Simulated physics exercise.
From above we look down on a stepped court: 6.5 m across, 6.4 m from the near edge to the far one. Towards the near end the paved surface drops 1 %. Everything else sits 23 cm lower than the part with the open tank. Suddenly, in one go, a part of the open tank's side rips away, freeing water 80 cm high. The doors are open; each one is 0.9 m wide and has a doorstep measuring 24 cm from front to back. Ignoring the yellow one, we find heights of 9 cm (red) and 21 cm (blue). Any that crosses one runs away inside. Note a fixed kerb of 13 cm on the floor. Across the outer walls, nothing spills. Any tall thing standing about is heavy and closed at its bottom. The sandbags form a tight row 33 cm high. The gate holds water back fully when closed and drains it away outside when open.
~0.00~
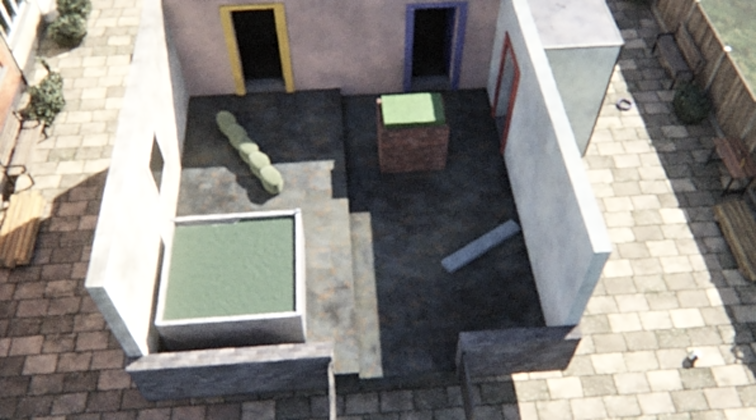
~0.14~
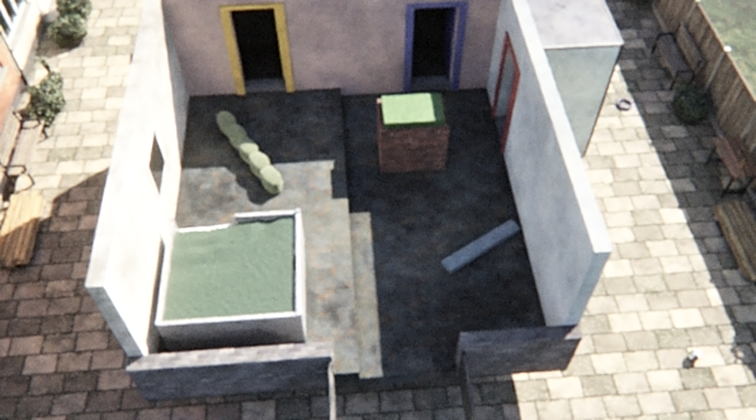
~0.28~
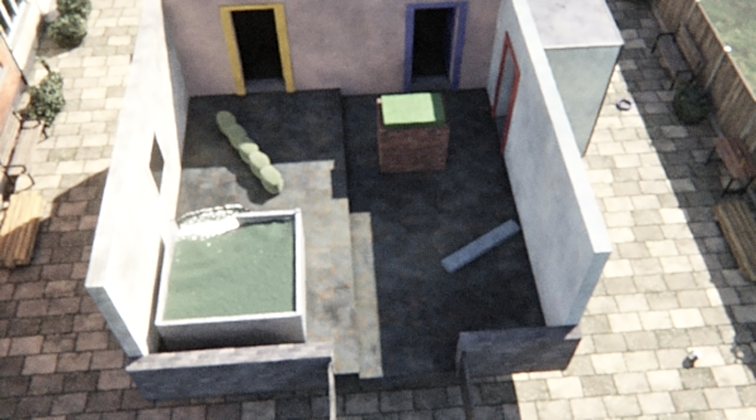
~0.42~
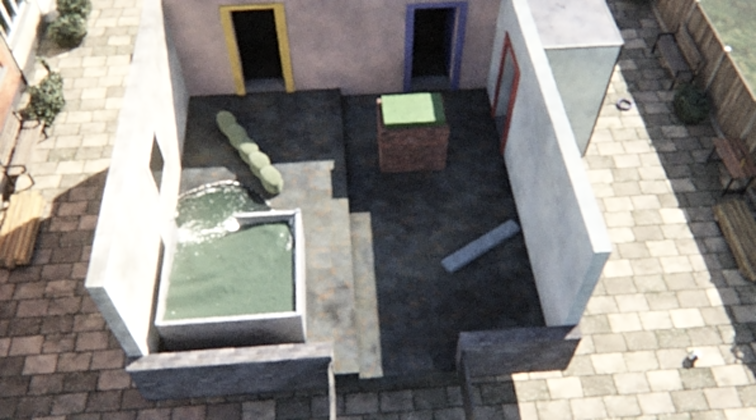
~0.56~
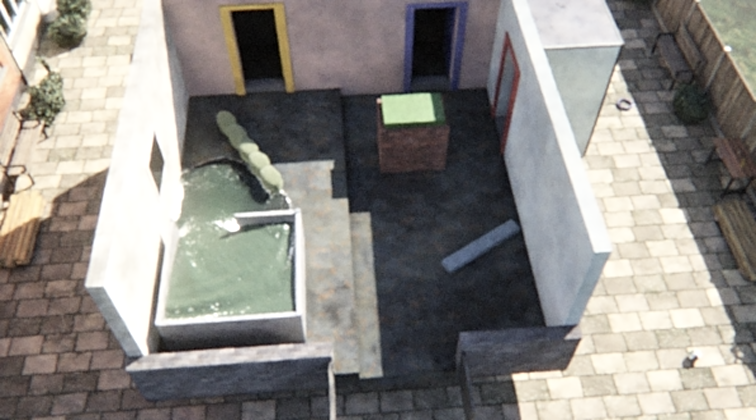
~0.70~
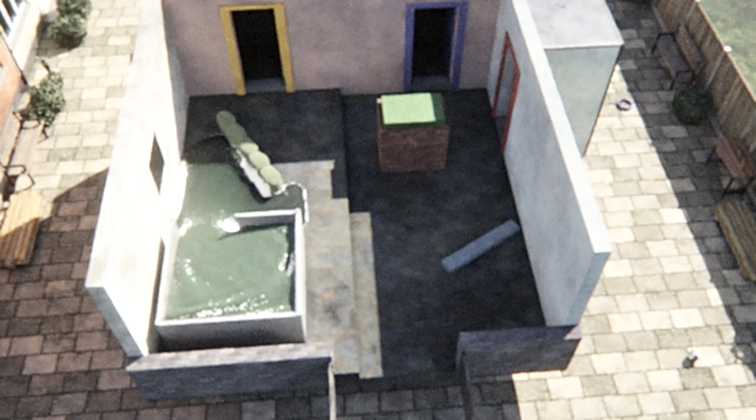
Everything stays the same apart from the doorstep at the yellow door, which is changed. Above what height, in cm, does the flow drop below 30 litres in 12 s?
About 11 cm.
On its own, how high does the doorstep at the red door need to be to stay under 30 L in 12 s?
For red, a step near 20 cm.
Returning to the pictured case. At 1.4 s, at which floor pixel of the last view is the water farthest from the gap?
Look about (189, 99) in the last picture.
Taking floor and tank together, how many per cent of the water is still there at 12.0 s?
Remaining share: Around 84 %.
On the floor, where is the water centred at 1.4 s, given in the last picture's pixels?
Roughly (229, 247).
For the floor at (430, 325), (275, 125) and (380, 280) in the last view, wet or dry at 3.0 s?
Taking the spots one by one: Untouched, swamped, untouched.
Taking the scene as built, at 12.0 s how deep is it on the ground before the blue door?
Roughly 7.0 cm deep.
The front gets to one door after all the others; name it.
The red one comes last.
After 1.4 s water covers 15 % of the floor, deepest (71 cm) near (189, 99); it has not reached the yellow door.
After 3.0 s water covers 45 % of the floor, deepest (46 cm) near (189, 105); 18 cm at the yellow door, 1 litre in over its 16 cm doorstep.
After 12.0 s water covers 90 % of the floor, deepest (13 cm) near (357, 194); 3 cm at the yellow door, 7 litres in over its 16 cm doorstep.
At the yellow door as built, the water arrived by 1.7 s and peaked near 19 cm at 3.2 s.
Run again over the same 12 s with other heights there, 43 litres in over 9.5 cm, 18 litres over 13 cm. The limit of 30 litres is kept from about 11 cm up.
